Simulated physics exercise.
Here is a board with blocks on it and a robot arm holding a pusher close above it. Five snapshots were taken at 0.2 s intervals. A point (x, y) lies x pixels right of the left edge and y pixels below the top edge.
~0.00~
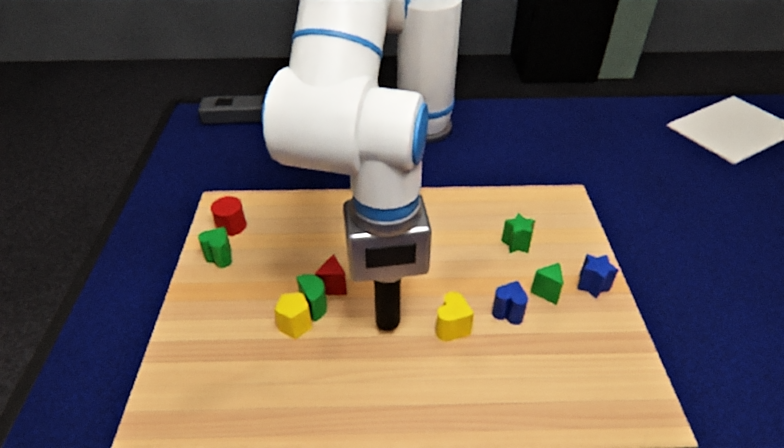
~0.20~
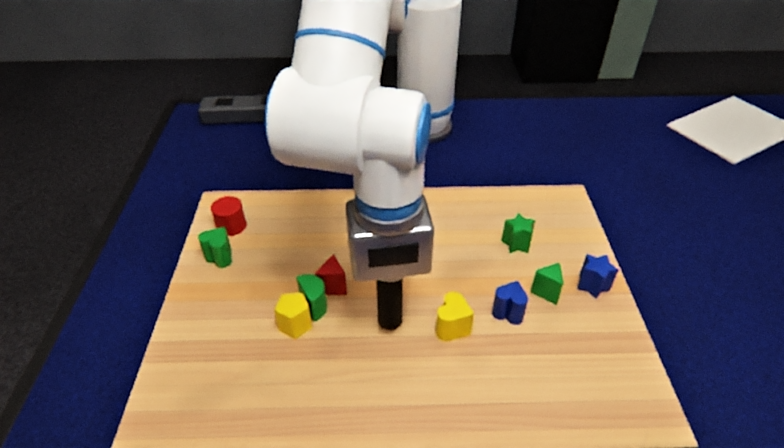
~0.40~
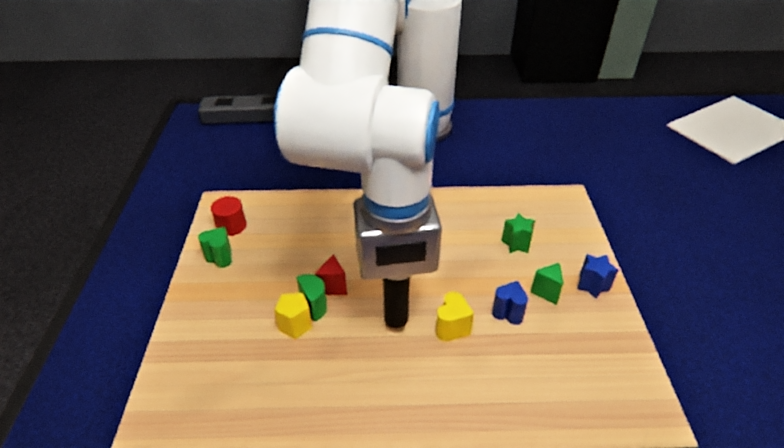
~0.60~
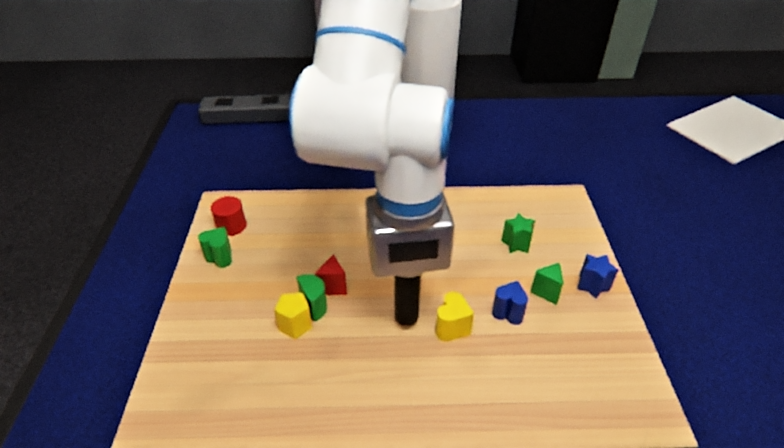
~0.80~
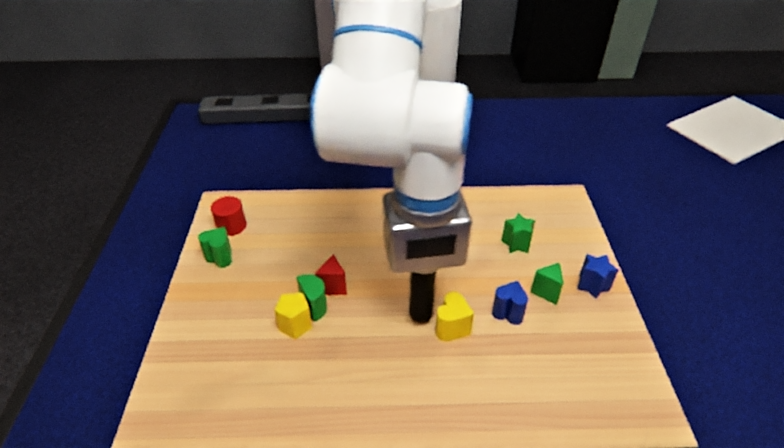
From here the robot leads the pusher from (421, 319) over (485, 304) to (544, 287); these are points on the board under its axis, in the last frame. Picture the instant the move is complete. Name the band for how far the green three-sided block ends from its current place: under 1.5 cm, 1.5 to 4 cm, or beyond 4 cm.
Shift: 1.5 to 4 cm.
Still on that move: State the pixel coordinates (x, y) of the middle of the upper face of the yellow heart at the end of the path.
Its top centre lands on (471, 308).
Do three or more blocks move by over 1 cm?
Yes, that is what happens.
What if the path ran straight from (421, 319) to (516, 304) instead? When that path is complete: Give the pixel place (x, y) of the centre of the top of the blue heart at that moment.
For the centre of its top, I'd go with (548, 296).
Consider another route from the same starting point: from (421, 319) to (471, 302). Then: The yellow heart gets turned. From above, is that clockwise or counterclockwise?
Viewed from above, clockwise.
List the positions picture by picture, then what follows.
In the first picture, lower end of the pusher at (388, 321), tops of blocks, yellow heart at (455, 307), blue heart at (513, 292), green three-sided block at (553, 272), blue star block at (600, 264).
In the second picture, pusher at (390, 320), blocks as before.
In the third picture, pusher at (396, 319), blocks as before.
In the fourth picture, pusher at (407, 316), blocks as before.
In the fifth picture, pusher at (421, 313), yellow heart at (455, 307), blue heart at (513, 292), green three-sided block at (553, 272), blue star block at (600, 264).
On the path given first. One third of the way, pusher at (465, 304); yellow heart at (471, 308), turned 55° clockwise.
Two thirds of the way, pusher at (506, 293); yellow heart at (471, 308), turned 60° clockwise; blue heart at (532, 295), turned 45° clockwise.
At the end, pusher at (545, 282); yellow heart at (471, 308), turned 60° clockwise; blue heart at (537, 295), turned 70° clockwise; green three-sided block at (572, 273), turned 55° clockwise; blue star block not moved.
